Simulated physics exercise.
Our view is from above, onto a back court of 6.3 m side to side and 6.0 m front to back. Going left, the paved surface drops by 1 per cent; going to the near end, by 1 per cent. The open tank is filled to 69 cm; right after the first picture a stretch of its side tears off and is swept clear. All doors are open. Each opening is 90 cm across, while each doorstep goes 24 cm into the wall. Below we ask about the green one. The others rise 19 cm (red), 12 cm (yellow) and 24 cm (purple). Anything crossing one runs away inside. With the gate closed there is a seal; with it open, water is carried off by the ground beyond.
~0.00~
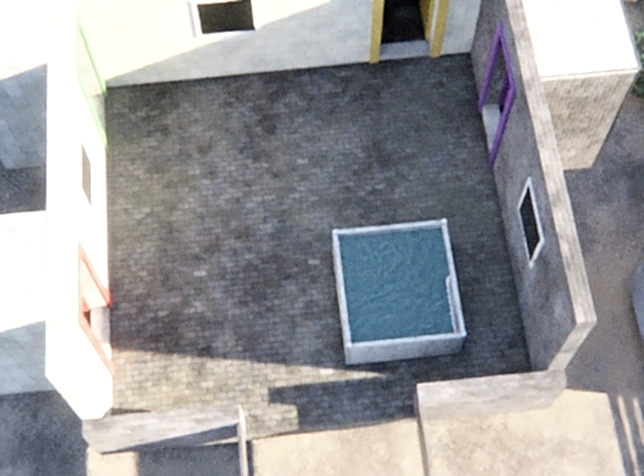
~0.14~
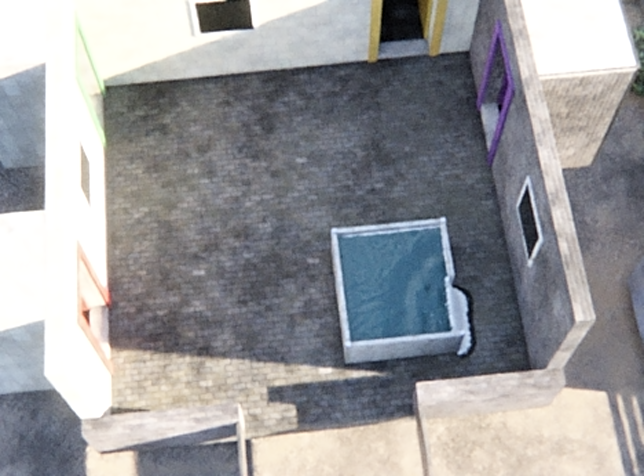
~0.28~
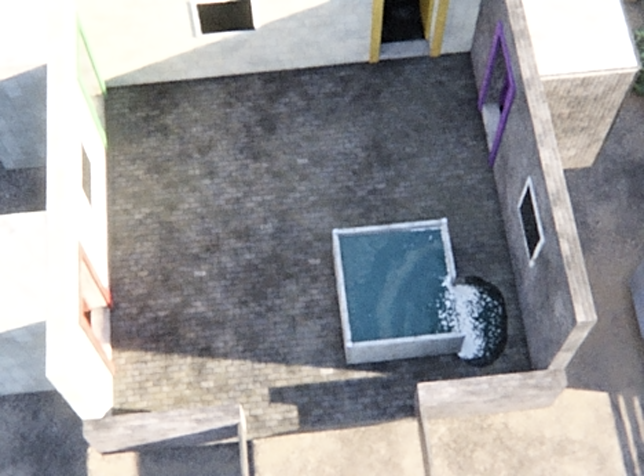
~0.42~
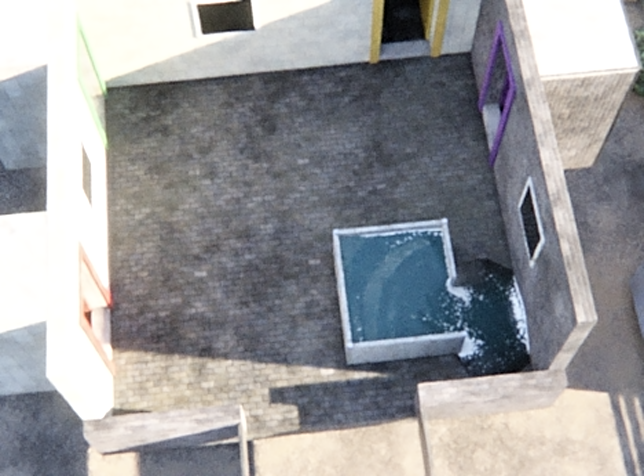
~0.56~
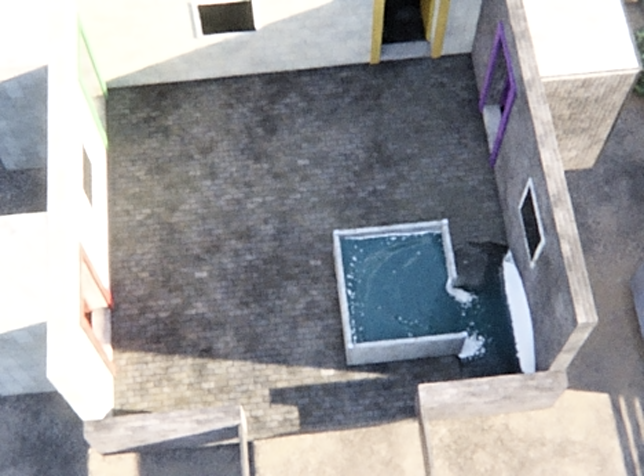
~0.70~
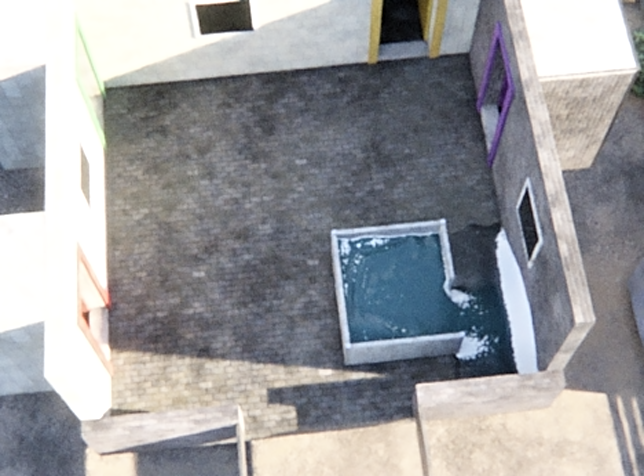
Paved courtyard seen from above, water bursting through the right side of an open tank, foaming across to the right-hand wall.
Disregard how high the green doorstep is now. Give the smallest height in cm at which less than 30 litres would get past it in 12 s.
Close to 6 cm is just enough.
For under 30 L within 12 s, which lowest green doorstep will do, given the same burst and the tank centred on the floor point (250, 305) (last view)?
It must be around 6.5 cm tall.
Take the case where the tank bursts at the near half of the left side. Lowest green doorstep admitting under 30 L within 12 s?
It should stand roughly 8.5 cm high.
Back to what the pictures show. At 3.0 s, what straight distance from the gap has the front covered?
It gets close to 5.4 metres out.
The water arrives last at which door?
Door: Green.
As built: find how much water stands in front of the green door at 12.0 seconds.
You'd measure close to 6.5 cm there.
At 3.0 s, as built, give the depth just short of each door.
Lab note, depth in cm: Green 0; red 0; yellow 16; purple 3.
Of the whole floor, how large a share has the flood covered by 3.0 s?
Approximately 45 % of the floor.
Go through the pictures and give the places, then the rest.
The open tank at (397, 284) is whole and still, 69 cm deep; the green door at (93, 89) is dry, in the first picture.
The front is at (468, 301), 0.3 m from the gap at (451, 315); 0.2 m2 of floor is wet, 69 cm left at the back, in the second picture.
The front is at (502, 328), 0.8 m from the gap at (452, 317); 0.8 m2 of floor is wet, 69 cm left at the back, in the third picture.
Water pours out at (453, 318) and has run 1.1 m, to (528, 356); about 10 cm deep outside, 68 cm at the back, in the fourth picture.
Water pours out at (453, 318) and has run 1.3 m, to a hidden place; about 8 cm deep outside, 61 cm at the back, in the fifth picture.
The front is at (500, 227), 1.5 m from the gap at (451, 318); 2.3 m2 of floor is wet, 58 cm left at the back; the green door at (91, 90), 6.7 m from the gap, is still 6.1 m from the nearest water, in the sixth picture.
After 1.4 s water covers 10 % of the floor, deepest (55 cm) near (524, 389); it has not reached the green door.
After 3.0 s water covers 45 % of the floor, deepest (29 cm) near (503, 344); it has not reached the green door.
After 12.0 s water covers 95 % of the floor, deepest (16 cm) near (112, 433); 7 cm at the green door, 0 litres in over its 14 cm doorstep.
At the green door as built, the water arrived by 5.4 s and peaked near 11 cm at 7.4 s.
With a doorstep of 5.5 cm, 42 litres would have come in within the 12 s; with 7.5 cm, 12 litres. So under 30 litres takes about 6 cm.
